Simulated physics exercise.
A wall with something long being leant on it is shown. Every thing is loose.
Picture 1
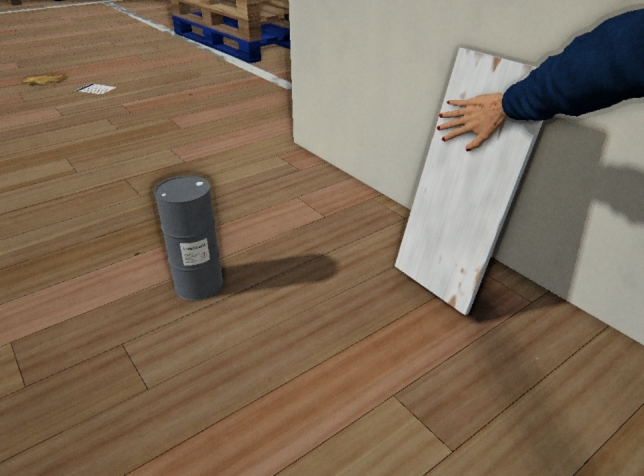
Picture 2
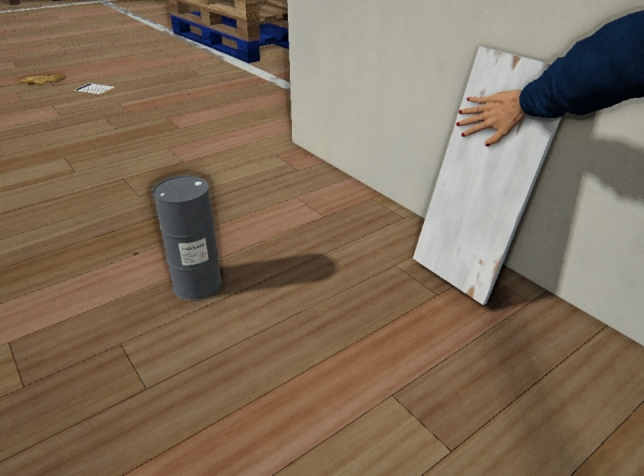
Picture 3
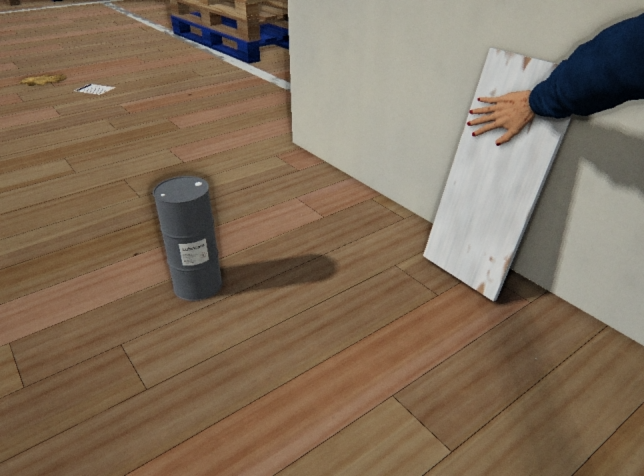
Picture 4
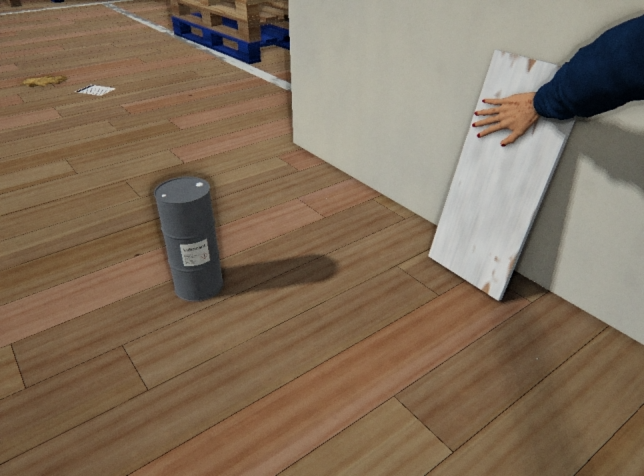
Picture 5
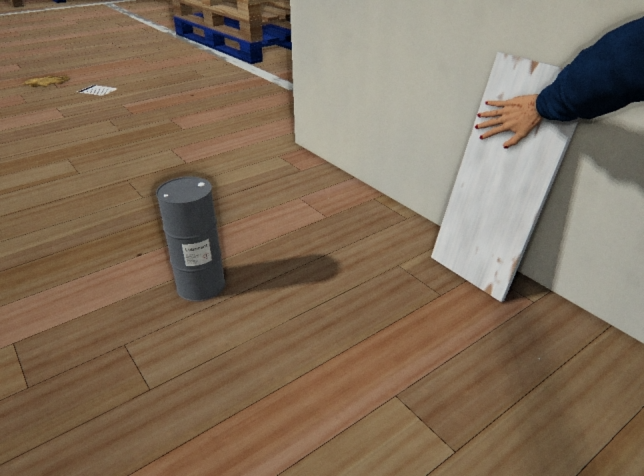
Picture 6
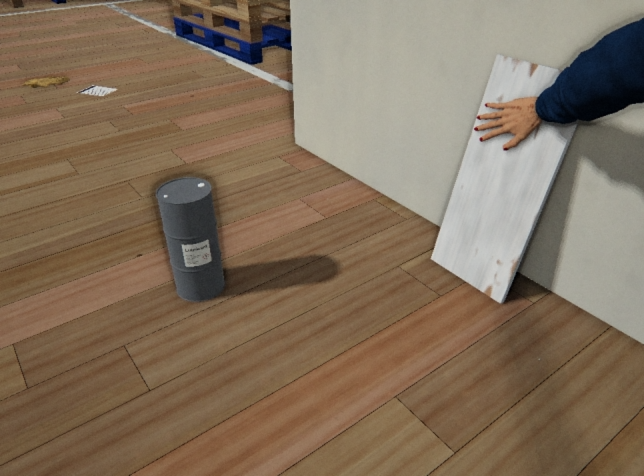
The clip opens on a wood-plank floor with a grey canister standing at left, while a dark-sleeved arm from the right presses a hand on a white board leaning by a pale wall. The hand and board shift slightly right, then stay nearly still against the wall, and the canister barely changes.
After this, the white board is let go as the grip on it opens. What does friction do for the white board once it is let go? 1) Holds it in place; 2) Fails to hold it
1, holds it in place.
Then, 0.40 s on from there, no change.
Then, 0.90 s on from there, white board resting near (501, 183).
In the end, both unmoved. At the end, from the last picture's camera, white board near (501, 183). The board stays up.
